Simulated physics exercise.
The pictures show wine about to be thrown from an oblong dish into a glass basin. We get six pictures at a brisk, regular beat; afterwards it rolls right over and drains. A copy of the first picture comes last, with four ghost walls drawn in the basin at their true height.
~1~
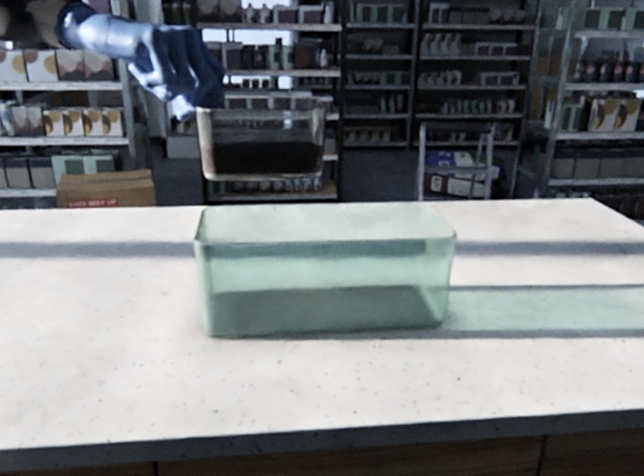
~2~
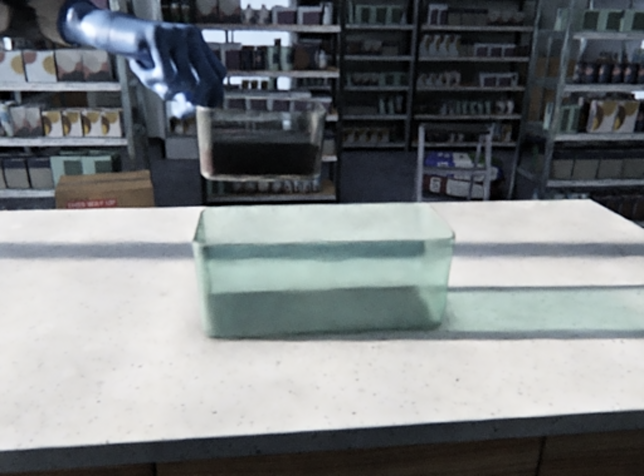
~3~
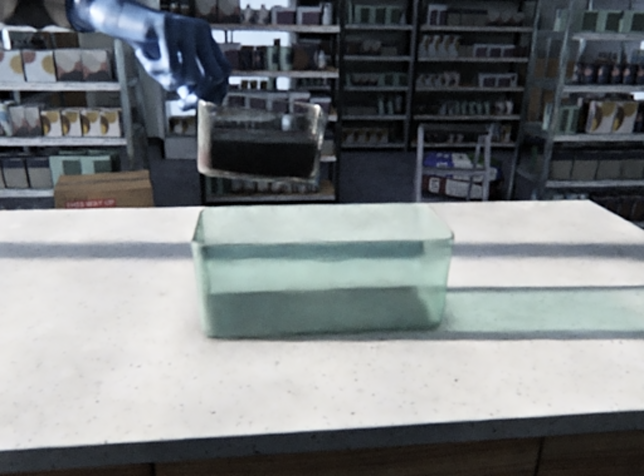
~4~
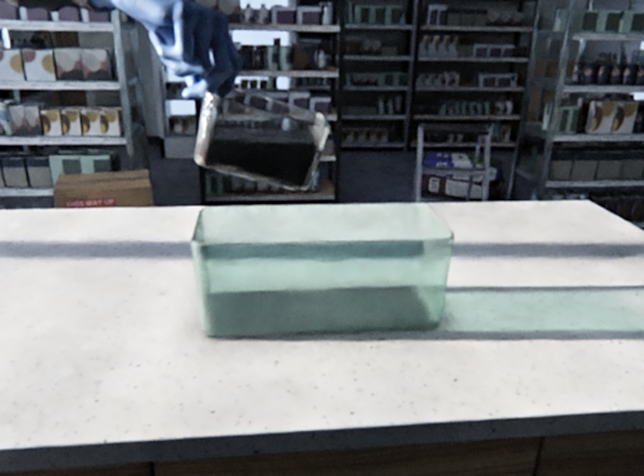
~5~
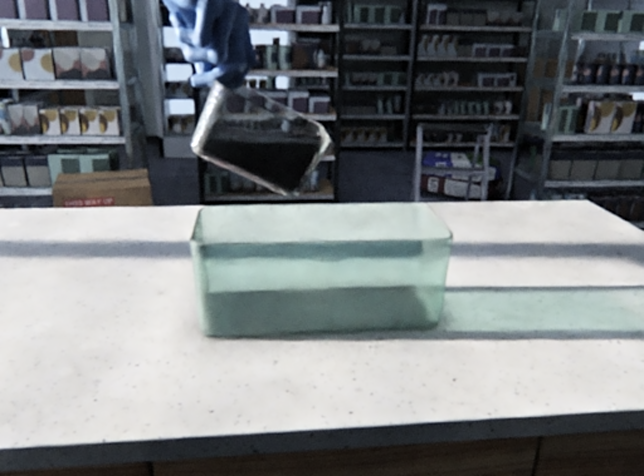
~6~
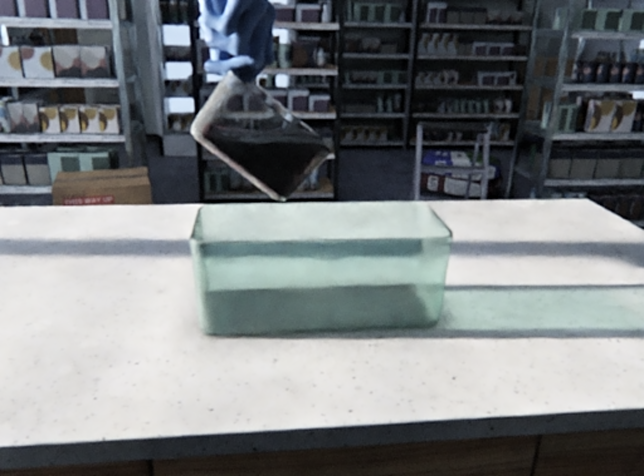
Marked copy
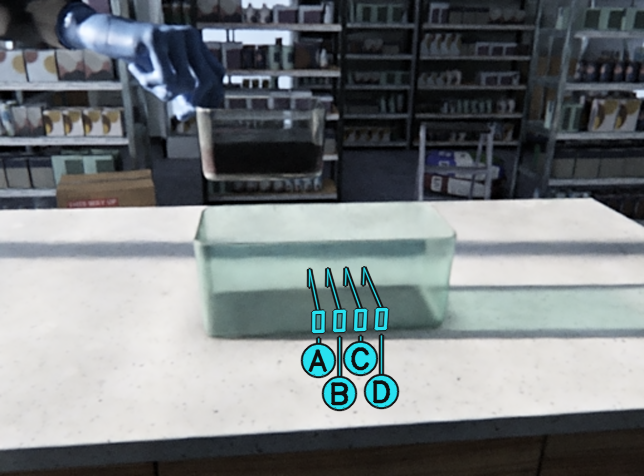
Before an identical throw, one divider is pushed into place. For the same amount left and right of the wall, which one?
Go for C.
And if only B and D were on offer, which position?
Position B.
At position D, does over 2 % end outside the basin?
No.
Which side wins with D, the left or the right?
The left one.
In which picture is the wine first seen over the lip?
In picture 6.
In cyan, A at (318, 338); B at (339, 337); C at (360, 336); D at (381, 335).
Choosing A, about 15 % ends left of the wall and 85 % right of it.
Choosing B, about 35 % ends left of the wall and 64 % right of it.
Choosing C, about 51 % ends left of the wall and 48 % right of it.
Choosing D, about 82 % ends left of the wall and 18 % right of it.
